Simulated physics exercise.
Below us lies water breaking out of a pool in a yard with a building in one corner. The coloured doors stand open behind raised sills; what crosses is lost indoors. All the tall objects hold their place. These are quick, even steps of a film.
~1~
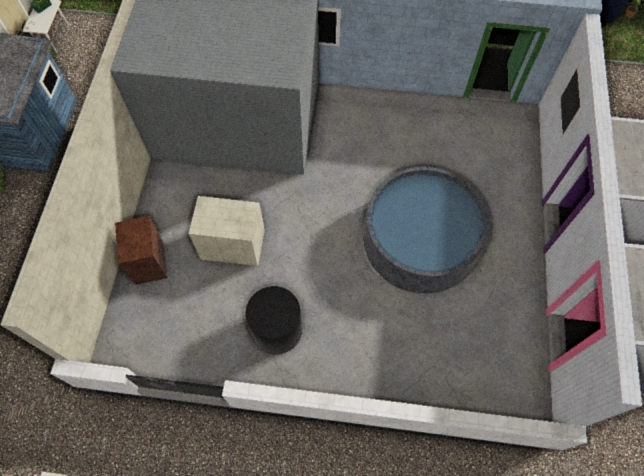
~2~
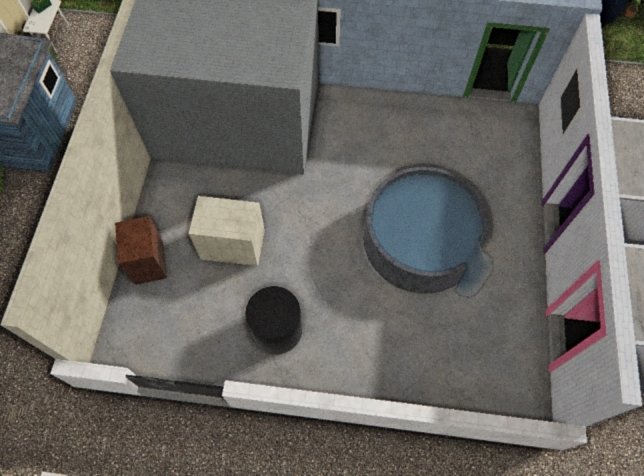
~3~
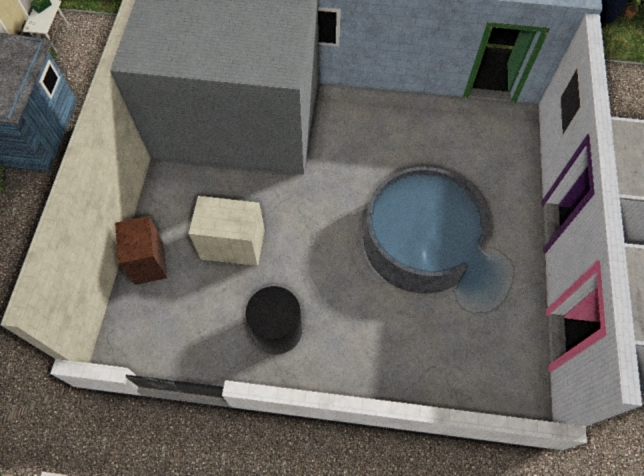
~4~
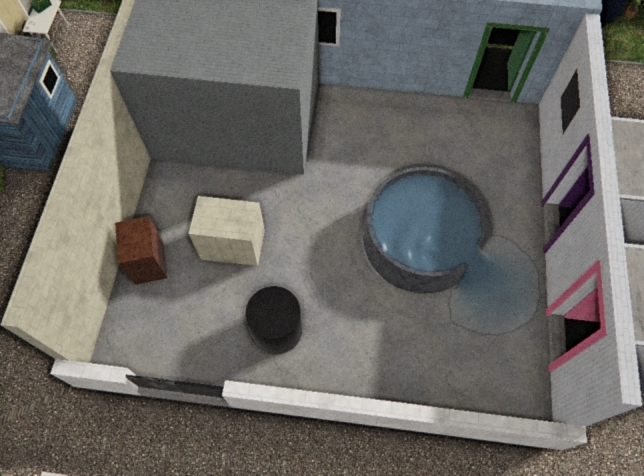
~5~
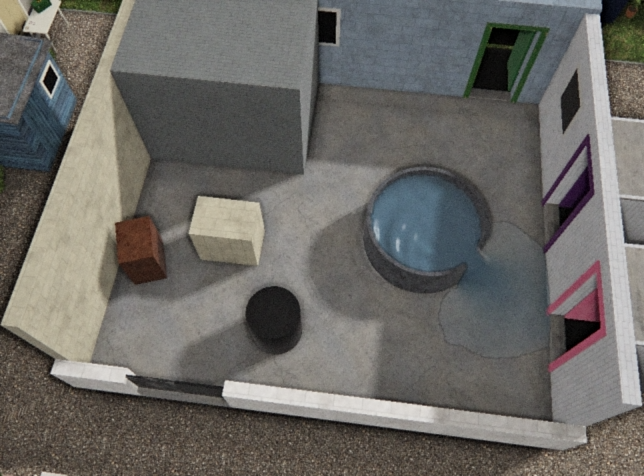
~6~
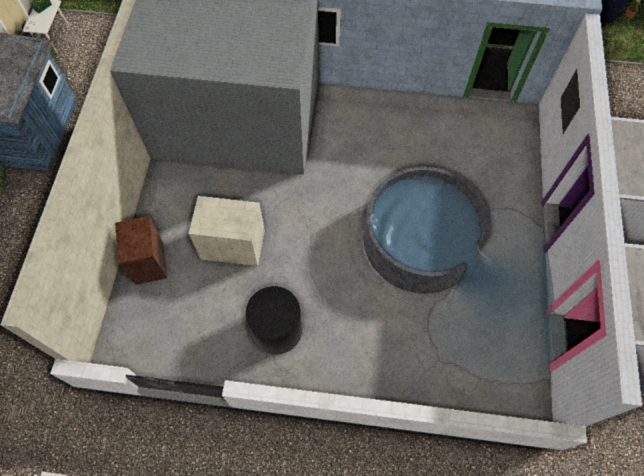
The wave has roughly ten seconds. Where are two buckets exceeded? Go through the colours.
One by one: The purple door stays under that; the pink door takes more than that; the green door takes more than that.
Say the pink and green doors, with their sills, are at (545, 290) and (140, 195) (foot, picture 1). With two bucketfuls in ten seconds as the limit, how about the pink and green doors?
Then: Pink floods; green stays under.
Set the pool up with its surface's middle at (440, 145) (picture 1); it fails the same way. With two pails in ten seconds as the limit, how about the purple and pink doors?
One by one: The purple door lets more in; the pink door is under.
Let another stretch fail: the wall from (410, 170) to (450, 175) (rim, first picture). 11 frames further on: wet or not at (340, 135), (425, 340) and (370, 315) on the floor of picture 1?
As listed: Under water, clear, no water.
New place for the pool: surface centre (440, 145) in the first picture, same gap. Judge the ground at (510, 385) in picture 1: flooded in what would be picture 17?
Verdict: Under water.
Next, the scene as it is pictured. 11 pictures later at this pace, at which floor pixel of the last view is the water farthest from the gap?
Close to (539, 122).
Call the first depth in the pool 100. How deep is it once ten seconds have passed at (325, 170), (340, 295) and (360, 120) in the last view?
Roughly 8, 6 and 6 per cent, in turn.
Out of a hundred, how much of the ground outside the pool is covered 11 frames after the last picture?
About 25 per cent.
A moment on, water covers 15 % of the floor; the purple door wet at the sill, nothing in, the pink door over two buckets in, the green door not reached.
Next, water covers 25 % of the floor; the purple door wet at the sill, nothing in, the pink door far over two buckets in, the green door not reached.
Then, water covers 50 % of the floor; the purple door wet at the sill, nothing in, the pink door far over two buckets in, the green door under two buckets in.
Later, water covers 75 % of the floor; the purple door wet at the sill, nothing in, the pink door far over two buckets in, the green door over two buckets in.
In the end, water covers 95 % of the floor; the purple door wet at the sill, nothing in, the pink door far over two buckets in, the green door over two buckets in.
